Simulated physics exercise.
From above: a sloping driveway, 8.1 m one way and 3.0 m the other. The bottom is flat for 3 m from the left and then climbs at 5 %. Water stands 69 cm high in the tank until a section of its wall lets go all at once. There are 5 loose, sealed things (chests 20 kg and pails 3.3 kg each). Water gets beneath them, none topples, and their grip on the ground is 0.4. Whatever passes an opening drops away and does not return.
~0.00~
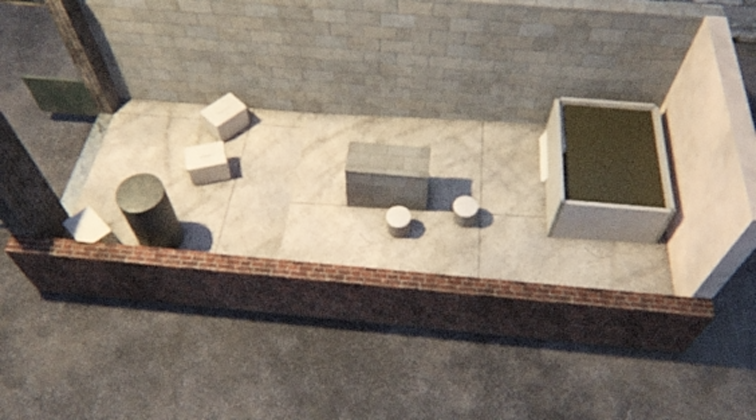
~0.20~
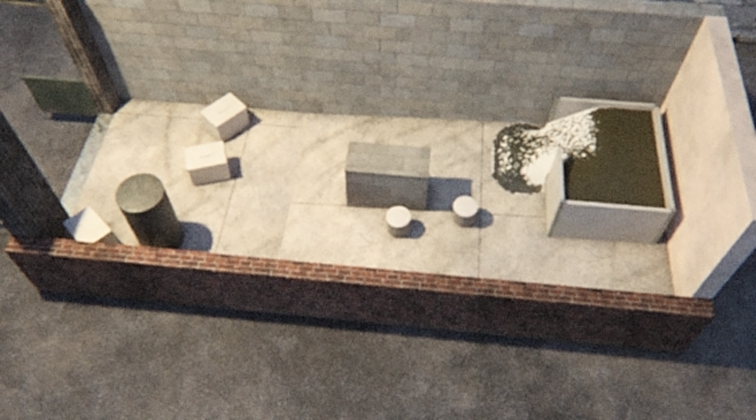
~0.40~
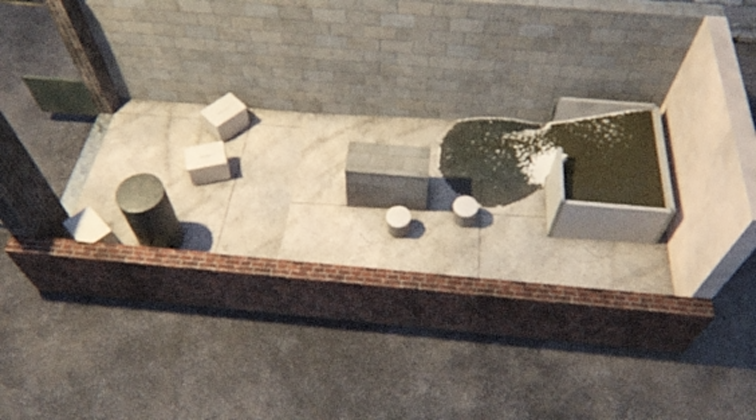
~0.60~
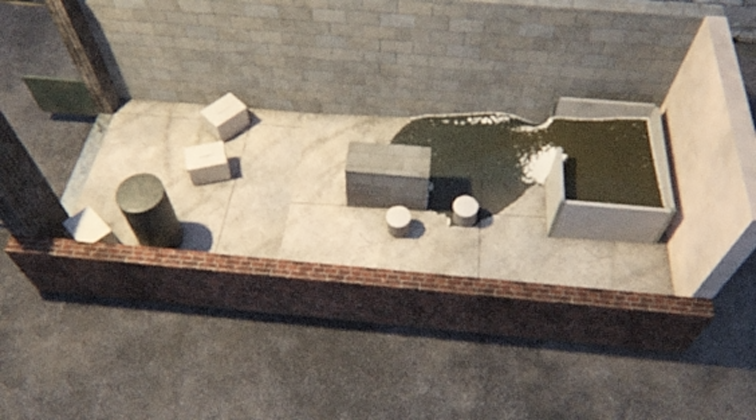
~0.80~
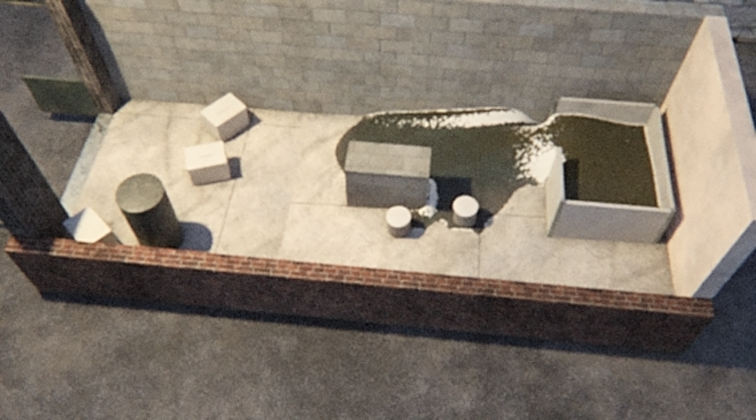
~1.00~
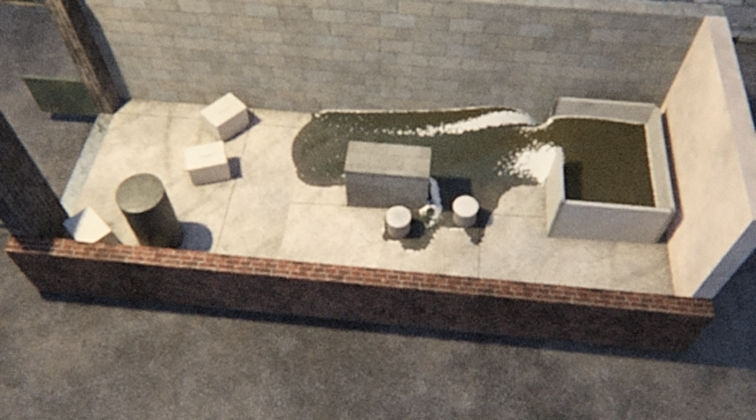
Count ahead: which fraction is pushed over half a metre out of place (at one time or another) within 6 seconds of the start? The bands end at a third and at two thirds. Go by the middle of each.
Share: Between one and two thirds.
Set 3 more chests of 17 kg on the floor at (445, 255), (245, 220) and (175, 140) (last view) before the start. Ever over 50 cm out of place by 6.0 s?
In that order: Short of it, less, past it.
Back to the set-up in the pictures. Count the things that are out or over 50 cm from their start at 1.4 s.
I count 0.
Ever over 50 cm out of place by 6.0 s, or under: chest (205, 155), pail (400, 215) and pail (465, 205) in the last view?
In turn: Past it, under, short of it.
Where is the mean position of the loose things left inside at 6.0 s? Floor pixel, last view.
Around (318, 236).
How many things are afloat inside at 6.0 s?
I count 0.
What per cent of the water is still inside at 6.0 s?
About 52 per cent.
After 1.4 s 0 of 5 are over 50 cm from their spots; 0 afloat.
After 2.7 s 2 of 5 are over 50 cm from their spots; 0 afloat.
After 4.2 s 2 of 5 are over 50 cm from their spots; 0 afloat.
After 6.0 s 2 of 5 are over 50 cm from their spots, and 2 have been at some point; 0 afloat.
